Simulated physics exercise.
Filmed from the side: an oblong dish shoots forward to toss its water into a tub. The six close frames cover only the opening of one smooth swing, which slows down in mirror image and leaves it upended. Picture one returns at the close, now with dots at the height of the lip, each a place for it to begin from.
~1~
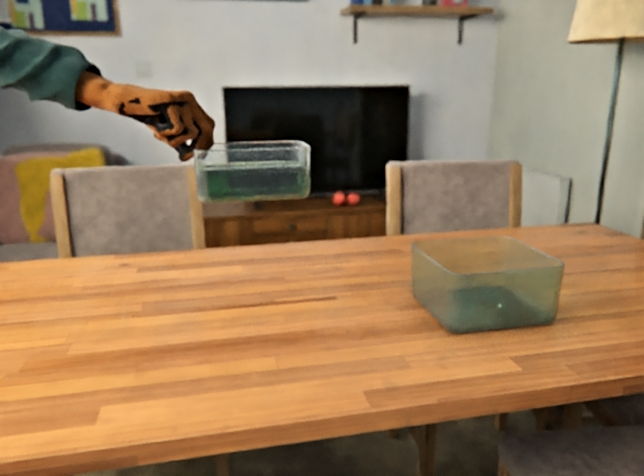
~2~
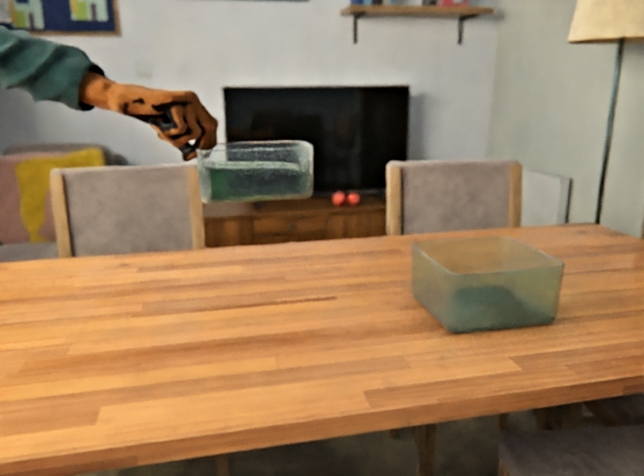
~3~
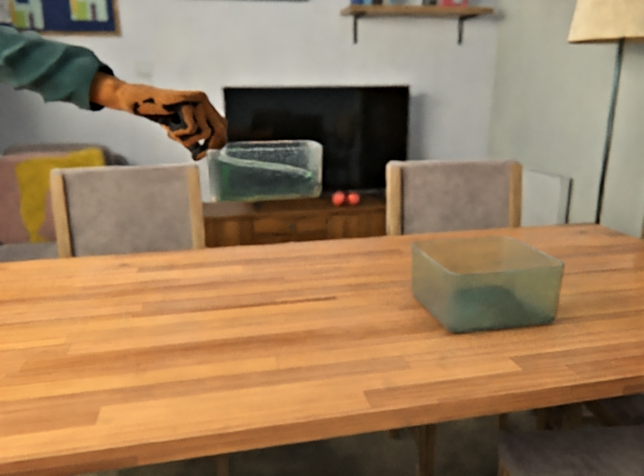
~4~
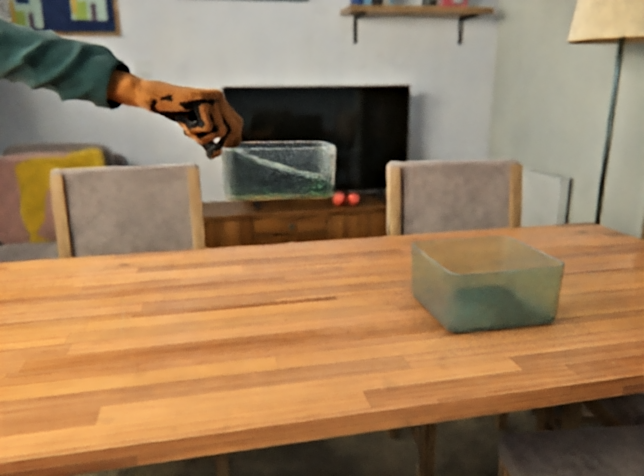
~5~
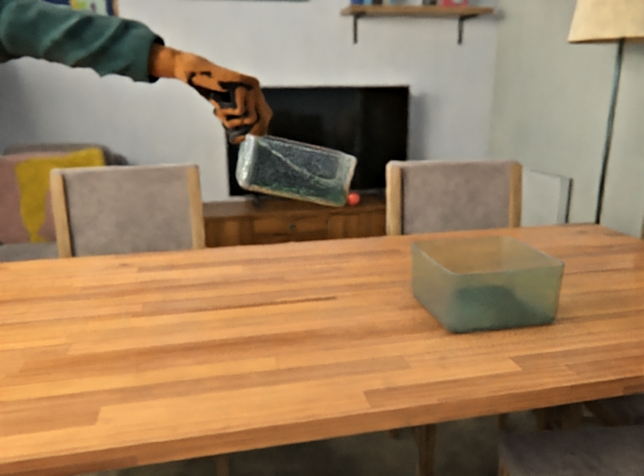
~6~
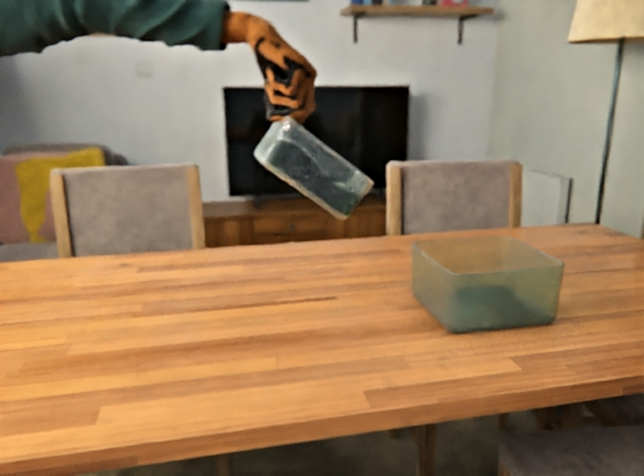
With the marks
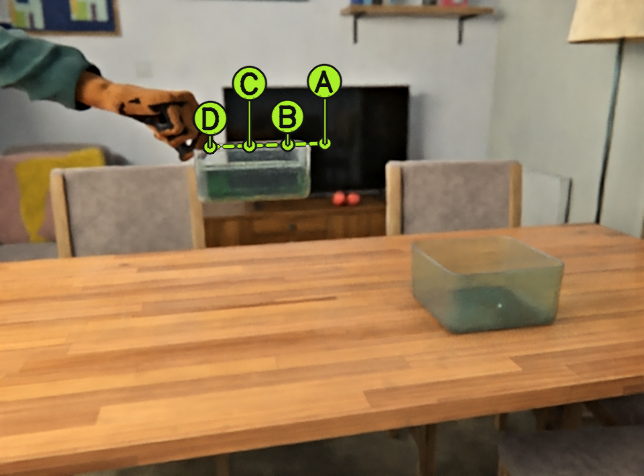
In a living room, a hand held a clear oblong dish of greenish water above a wooden table, moved it right toward a tub as the water sloshed, then tilted its right end steeply downward.
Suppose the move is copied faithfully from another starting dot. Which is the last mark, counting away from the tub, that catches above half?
Use spot A.
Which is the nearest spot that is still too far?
It is B.
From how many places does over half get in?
One of them.
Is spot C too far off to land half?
Yes.
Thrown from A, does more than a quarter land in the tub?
Yes, clearly.
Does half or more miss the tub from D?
Yes.
On the marked copy, A at (324, 143); B at (287, 144); C at (249, 145); D at (210, 146).
For spot A, about 73 % lands in the tub, 12 % falls short and 14 % goes beside or beyond.
For spot B, about 25 % lands in the tub, 69 % falls short and 6 % goes beside or beyond.
For spot C, about 1 % lands in the tub, 96 % falls short and 3 % goes beside or beyond.
For spot D, about 0 % lands in the tub, 100 % falls short.
